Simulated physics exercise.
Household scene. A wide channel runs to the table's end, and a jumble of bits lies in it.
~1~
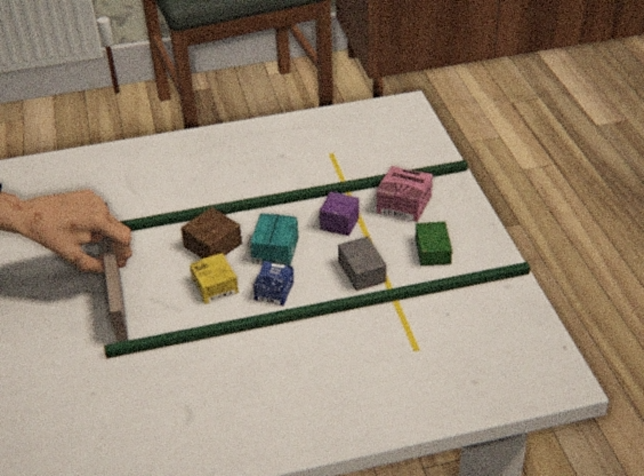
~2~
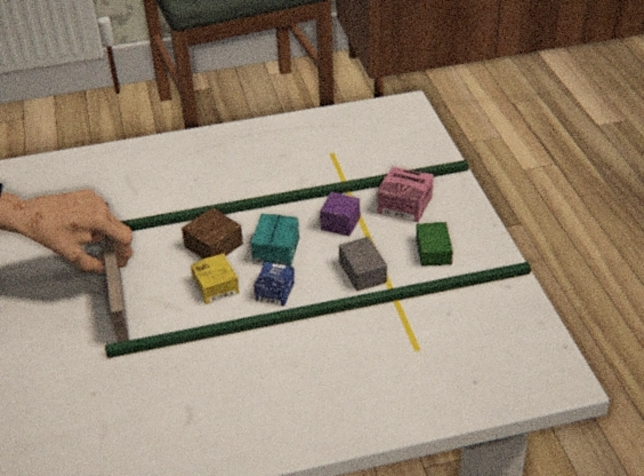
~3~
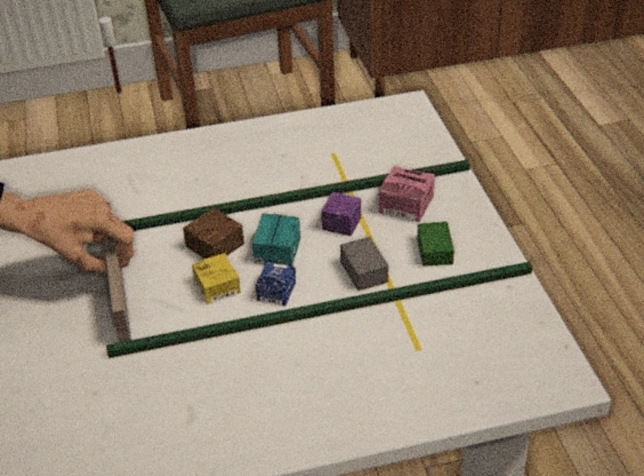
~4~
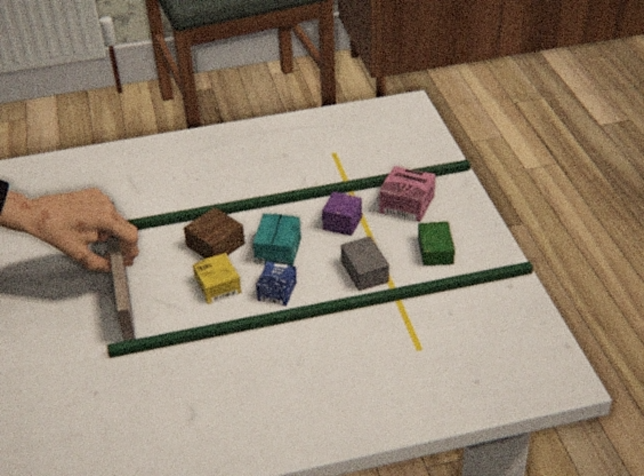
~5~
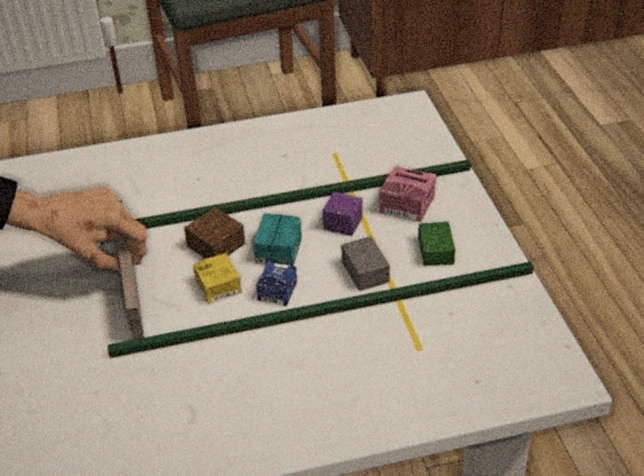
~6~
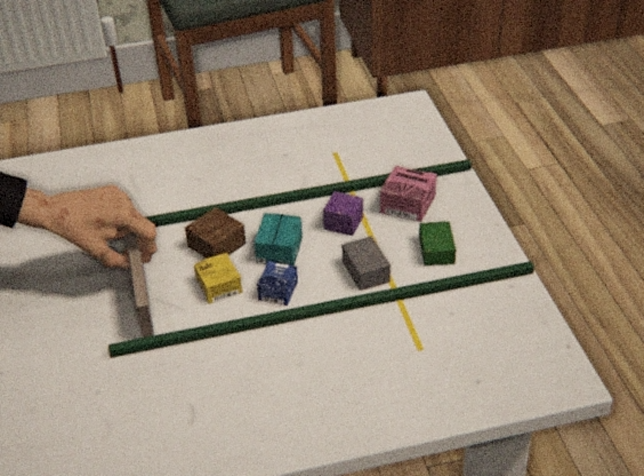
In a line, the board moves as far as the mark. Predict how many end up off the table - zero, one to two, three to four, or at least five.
Zero end up off the table.
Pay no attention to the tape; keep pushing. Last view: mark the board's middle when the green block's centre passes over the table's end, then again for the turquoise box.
I reckon its middle sits around (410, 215) and then around (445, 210).
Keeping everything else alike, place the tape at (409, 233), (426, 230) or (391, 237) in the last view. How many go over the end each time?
It would be 1, 2 and 0.
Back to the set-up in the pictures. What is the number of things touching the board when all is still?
That would be 3 of them.
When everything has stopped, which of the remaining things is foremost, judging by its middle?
Answer: The pink box.
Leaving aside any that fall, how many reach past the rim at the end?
That comes to 1 of them.
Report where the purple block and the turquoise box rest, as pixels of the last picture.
Final spots - purple block (413, 190), turquoise box (430, 223).
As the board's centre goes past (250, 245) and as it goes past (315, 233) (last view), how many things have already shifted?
At the first point the count is 4, at the second it's 7.
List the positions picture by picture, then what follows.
In the first frame, green block (433, 244); pink box (405, 194); grey block (362, 264); board (112, 271); tape (369, 241).
In the second frame, pink box (405, 194); yellow box (215, 278).
In the third frame, grey block (364, 263); purple block (342, 214).
In the fourth frame, green block (436, 244); blue box (277, 283).
In the fifth frame, pink box (408, 194); turquoise box (278, 240).
In the sixth frame, green block (437, 244); pink box (409, 194); grey block (366, 263); board (137, 266); tape (373, 240).
Soon after, none off yet; green block at rest near (437, 244); pink box at rest near (409, 194); grey block at rest near (366, 263).
After that, none off yet; green block at rest near (437, 244); pink box at rest near (409, 194); grey block moving near (373, 266).
In the end, the number that fall off is zero.
